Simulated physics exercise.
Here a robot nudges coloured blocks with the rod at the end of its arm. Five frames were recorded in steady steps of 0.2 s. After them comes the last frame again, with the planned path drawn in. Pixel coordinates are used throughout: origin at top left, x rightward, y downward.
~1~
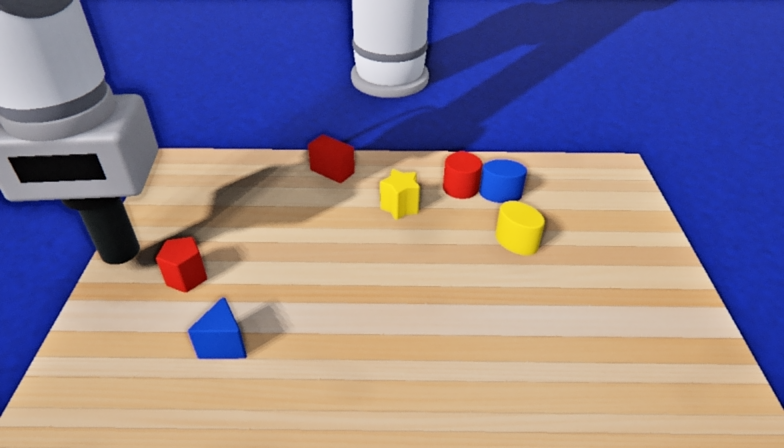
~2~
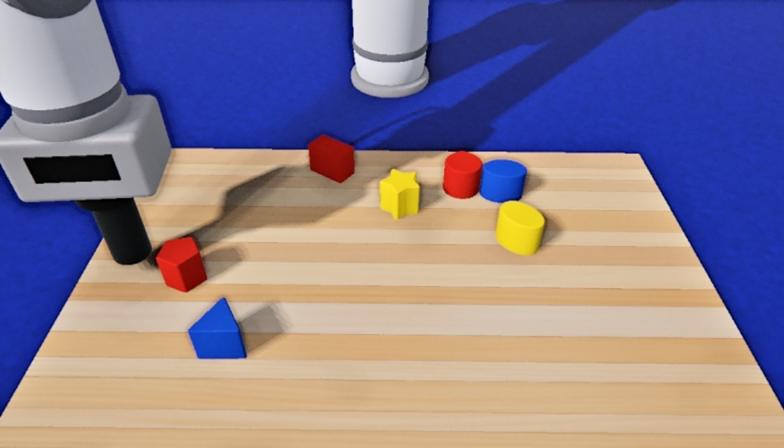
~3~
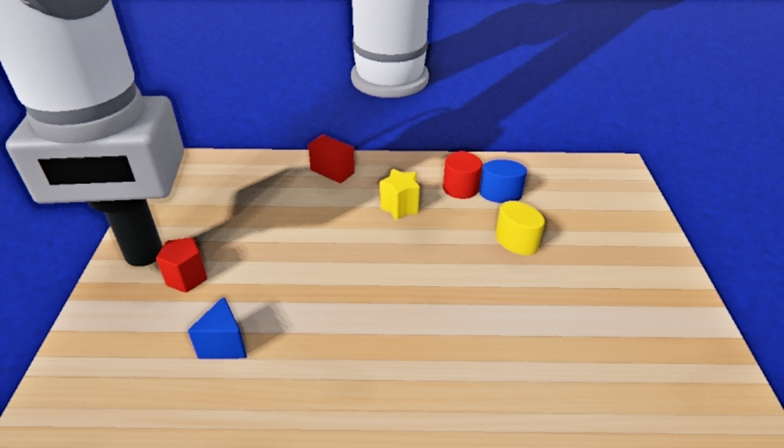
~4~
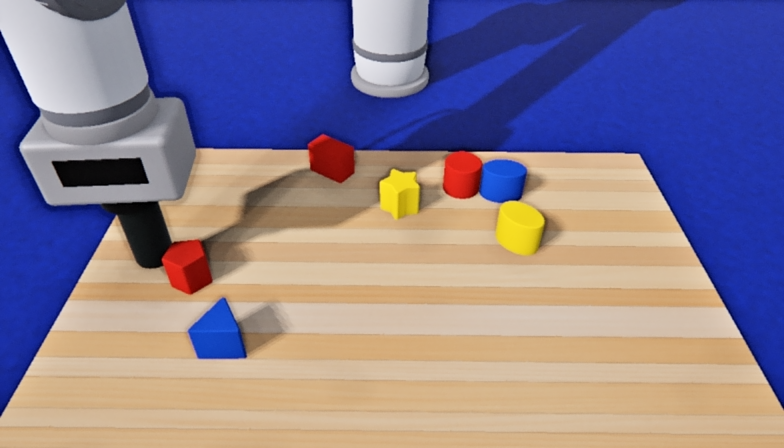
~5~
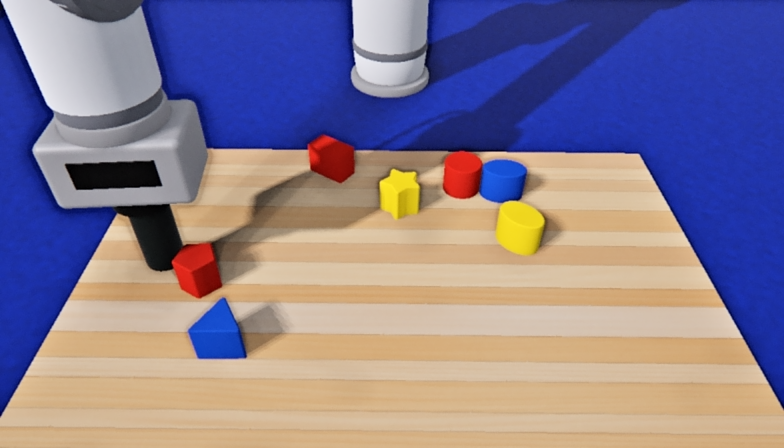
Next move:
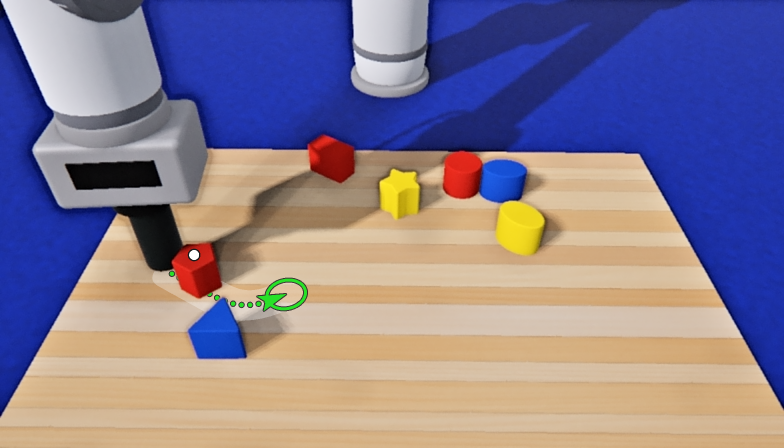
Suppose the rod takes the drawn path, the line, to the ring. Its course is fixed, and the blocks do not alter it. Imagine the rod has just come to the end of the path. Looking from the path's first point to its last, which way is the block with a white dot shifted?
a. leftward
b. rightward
It's b.
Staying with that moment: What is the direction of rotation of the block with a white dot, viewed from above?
Viewed from the top, it goes clockwise.
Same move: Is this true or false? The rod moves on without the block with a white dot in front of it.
True - the claim holds.
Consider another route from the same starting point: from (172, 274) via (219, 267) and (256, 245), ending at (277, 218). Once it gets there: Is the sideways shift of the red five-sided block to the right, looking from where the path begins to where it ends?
Answer: Yes.
The line goes from (172, 274) via (204, 291) and (241, 305), ending at (286, 294); the dot is on the red five-sided block.
The first path, step by step. One third of the way, rod (200, 277); red five-sided block (231, 271).
Two thirds of the way, rod (238, 291); red five-sided block (271, 286).
At the end, rod (284, 280); red five-sided block (304, 289), turned 50° clockwise; blue triangle unmoved.
